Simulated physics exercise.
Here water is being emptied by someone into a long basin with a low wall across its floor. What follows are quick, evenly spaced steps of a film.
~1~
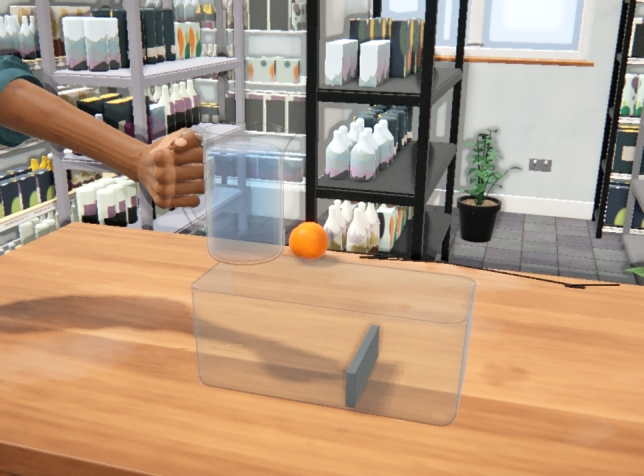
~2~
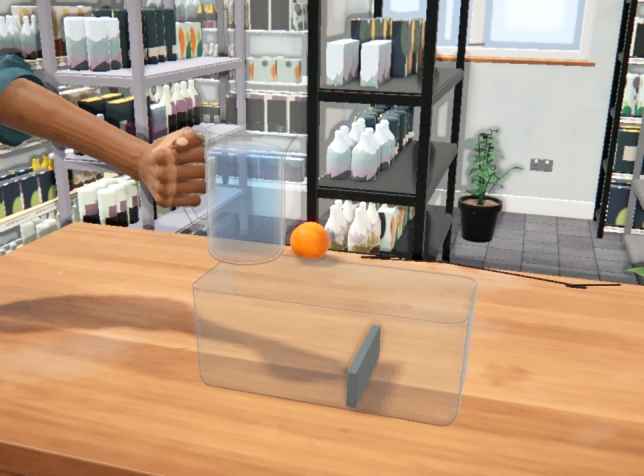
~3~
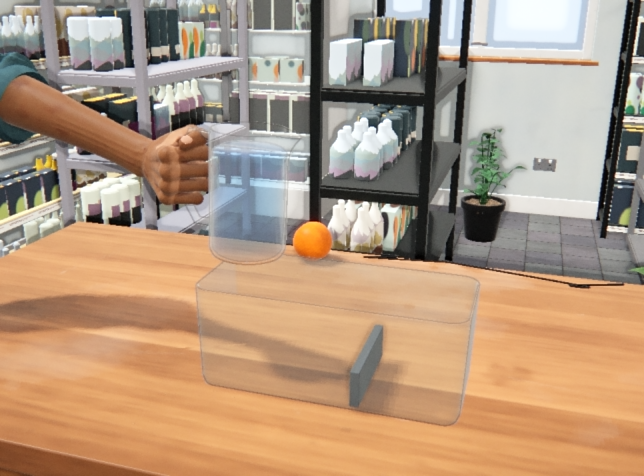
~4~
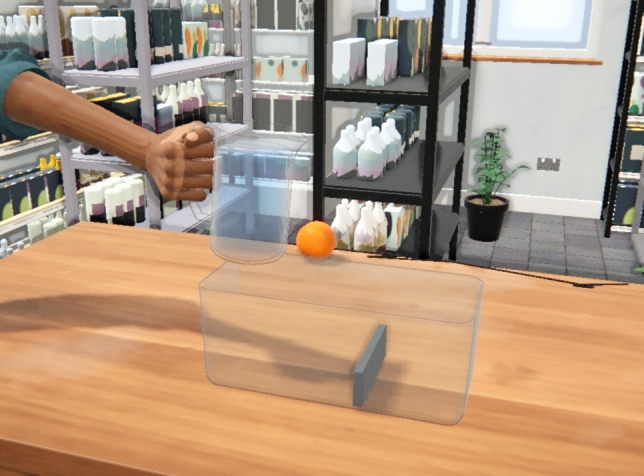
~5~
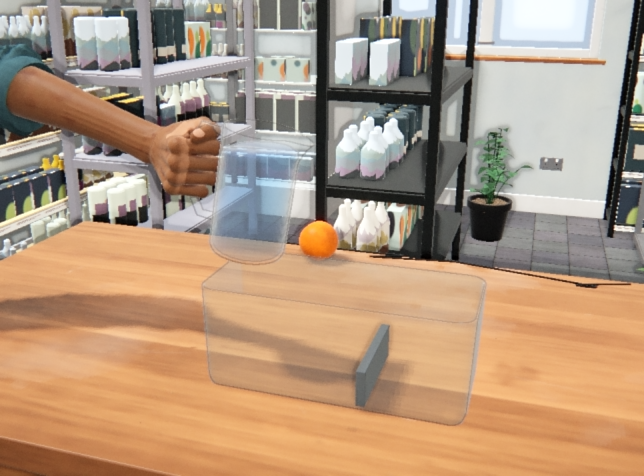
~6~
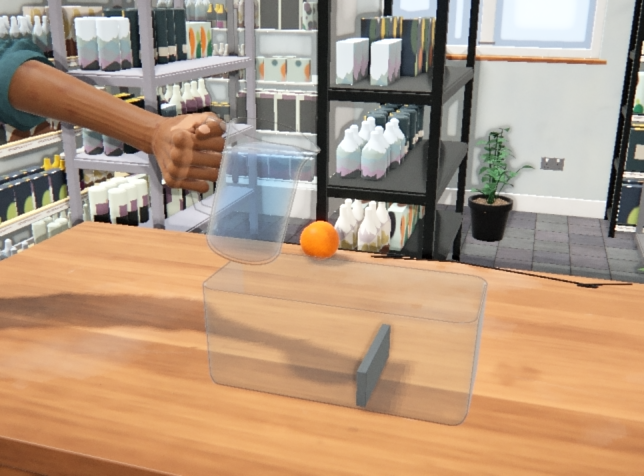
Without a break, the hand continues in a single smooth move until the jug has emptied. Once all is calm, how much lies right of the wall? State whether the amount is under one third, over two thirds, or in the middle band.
The amount is in the middle band.
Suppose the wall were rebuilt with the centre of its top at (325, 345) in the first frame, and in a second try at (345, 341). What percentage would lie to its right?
Record: Case 1 near 95 %, case 2 near 85 %.
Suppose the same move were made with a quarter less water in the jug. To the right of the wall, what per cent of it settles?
Roughly 25 percent.
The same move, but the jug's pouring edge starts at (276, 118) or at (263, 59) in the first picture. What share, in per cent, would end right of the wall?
One after the other: 10 %, 15 %.
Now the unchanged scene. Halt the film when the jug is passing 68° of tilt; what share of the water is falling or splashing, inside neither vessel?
That comes to near 10 percent.
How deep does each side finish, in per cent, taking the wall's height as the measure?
Left side: Approx. 40 %; right side: Approx. 50 %.
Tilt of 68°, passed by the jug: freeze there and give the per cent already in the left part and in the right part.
Near 0 in a hundred left, near 0 in a hundred right.
A moment on, the jug is tipped part way and 88 per cent is still to pour, 1 is left of the wall and 2 right of it.
Next, the jug is tipped on its side and 47 per cent is still to pour, 15 is left of the wall and 25 right of it.
Then the jug is tipped right over and 10 per cent is still to pour, 41 is left of the wall and 45 right of it.
Later the jug is tipped right over and 1 per cent is still to pour, 53 is left of the wall and 46 right of it.
In the end 54 per cent lies left of the wall, 46 right of it and 0 outside.
